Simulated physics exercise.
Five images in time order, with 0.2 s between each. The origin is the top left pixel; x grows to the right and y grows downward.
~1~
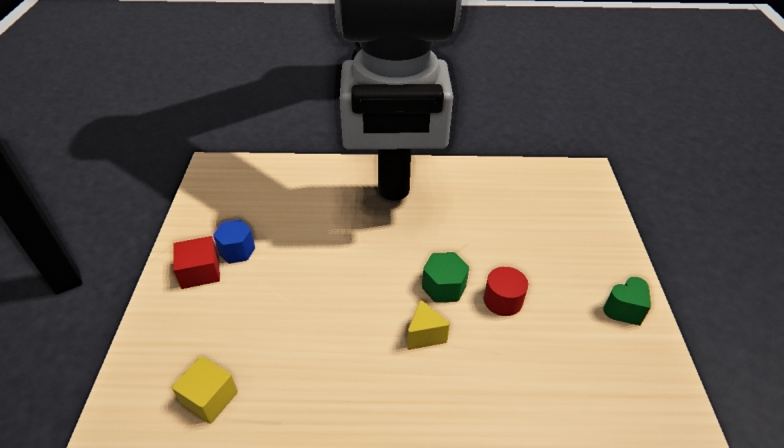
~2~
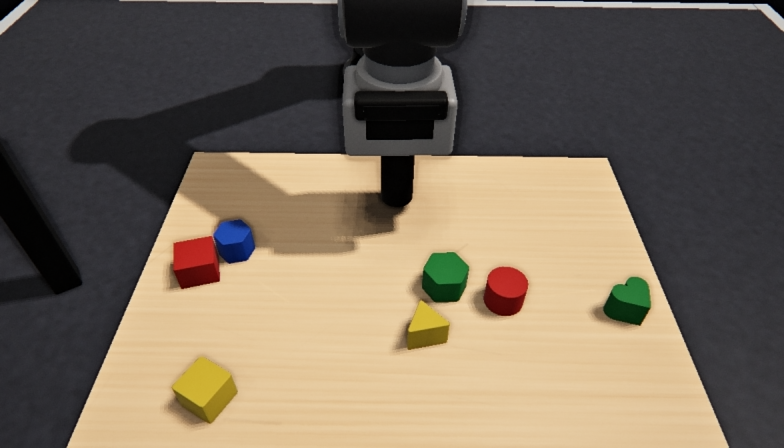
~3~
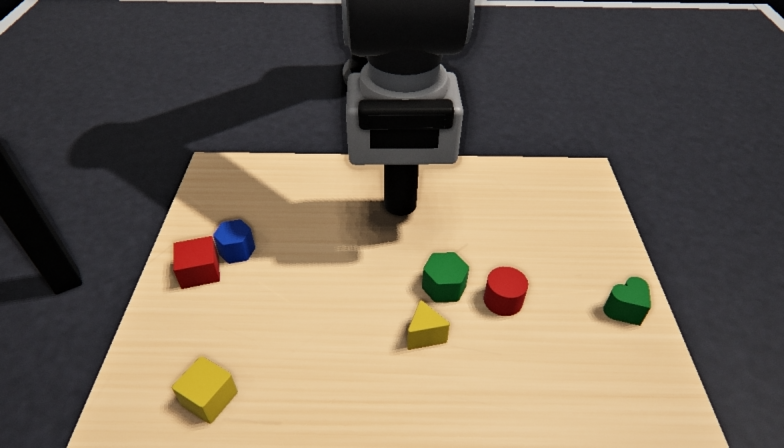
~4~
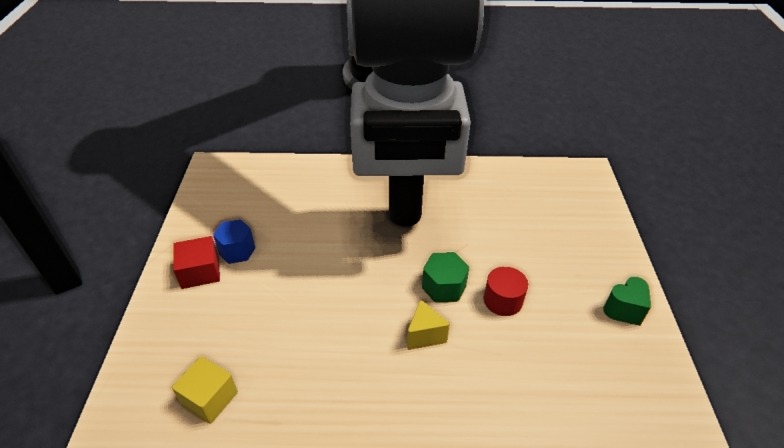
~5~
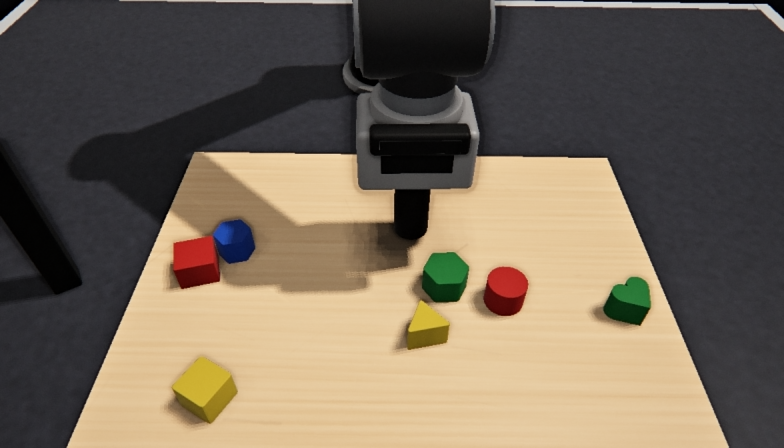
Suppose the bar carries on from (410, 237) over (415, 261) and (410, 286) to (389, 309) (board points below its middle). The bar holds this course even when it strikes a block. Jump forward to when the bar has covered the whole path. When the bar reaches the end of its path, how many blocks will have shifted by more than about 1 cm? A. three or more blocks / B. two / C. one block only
C: One block only.
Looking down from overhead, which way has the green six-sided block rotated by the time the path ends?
From above, the turn goes anticlockwise.
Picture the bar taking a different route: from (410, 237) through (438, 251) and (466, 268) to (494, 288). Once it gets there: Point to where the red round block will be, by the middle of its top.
The middle of its top is at (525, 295).
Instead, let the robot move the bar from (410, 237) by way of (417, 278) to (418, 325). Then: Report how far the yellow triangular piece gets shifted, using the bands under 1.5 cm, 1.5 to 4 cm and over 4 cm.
Offset: 1.5 to 4 cm.
The first path, step by step. One third of the way, bar at (416, 253); nothing pushed yet.
Two thirds of the way, bar at (410, 278); green six-sided block at (453, 278), turned 30° anticlockwise.
At the end, bar at (389, 300); yellow triangular piece unmoved; green six-sided block at (453, 278), turned 30° anticlockwise.
